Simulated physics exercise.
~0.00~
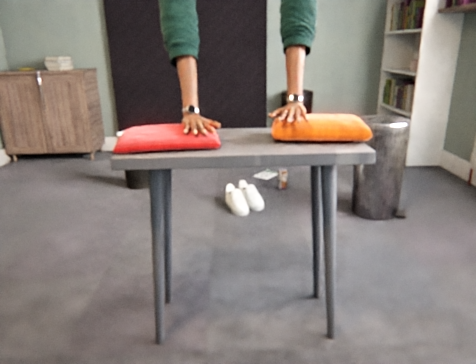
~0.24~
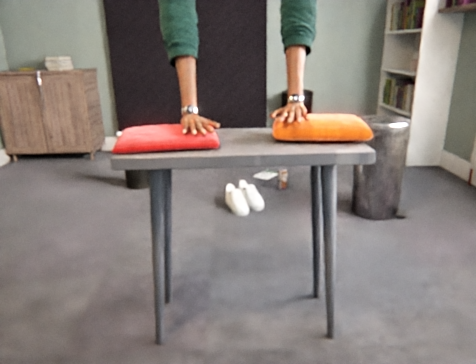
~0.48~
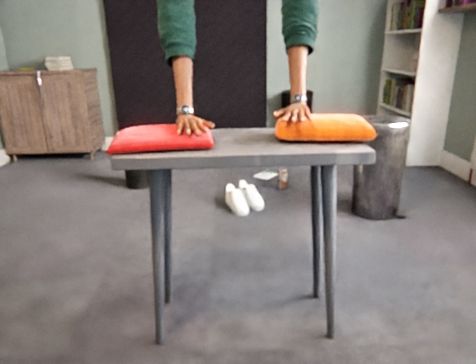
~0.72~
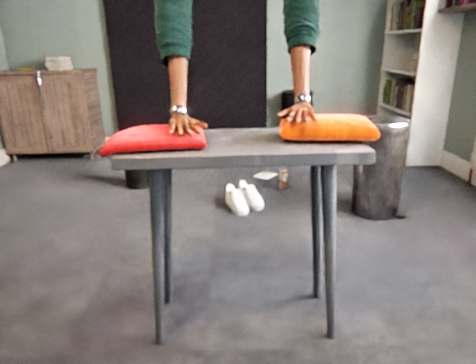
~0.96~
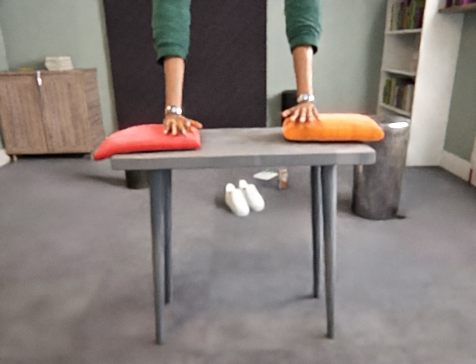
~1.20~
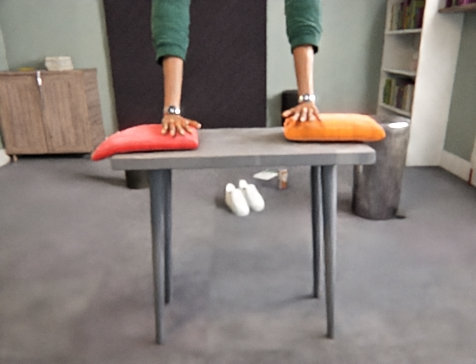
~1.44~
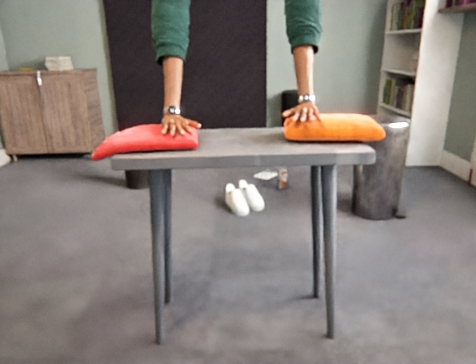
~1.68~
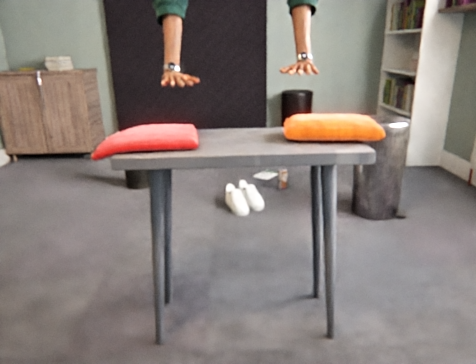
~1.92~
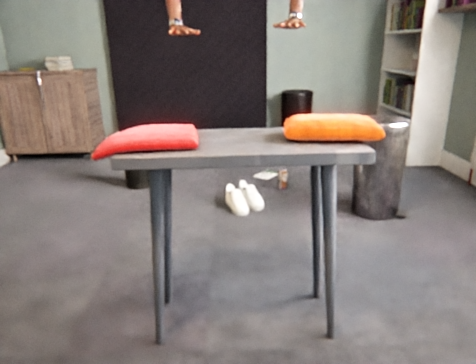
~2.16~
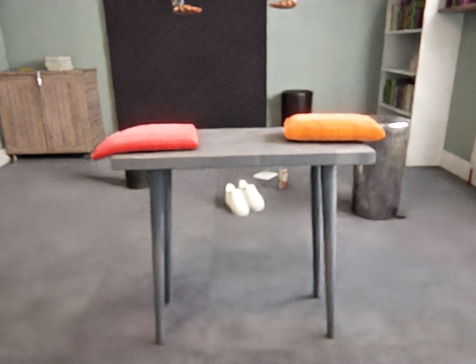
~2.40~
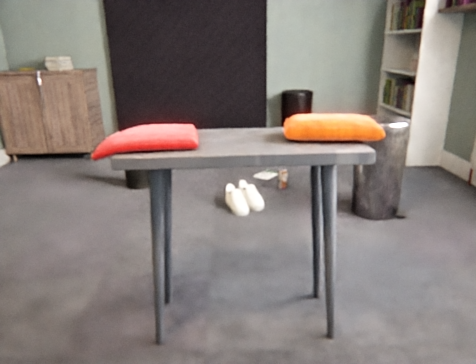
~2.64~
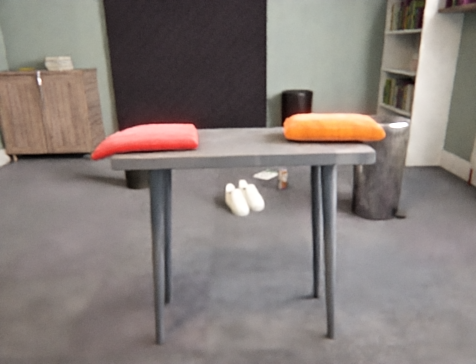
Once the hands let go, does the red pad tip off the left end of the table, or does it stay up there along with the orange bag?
The red pad stays on the table, lying still with its end poking past the left edge, and the orange bag stays on top too.
Two hands resting on a red pad and a plump orange bag slid them apart toward opposite ends of a small grey table, then let go and rose out of view, leaving both still on top, the red one poking past the left edge.
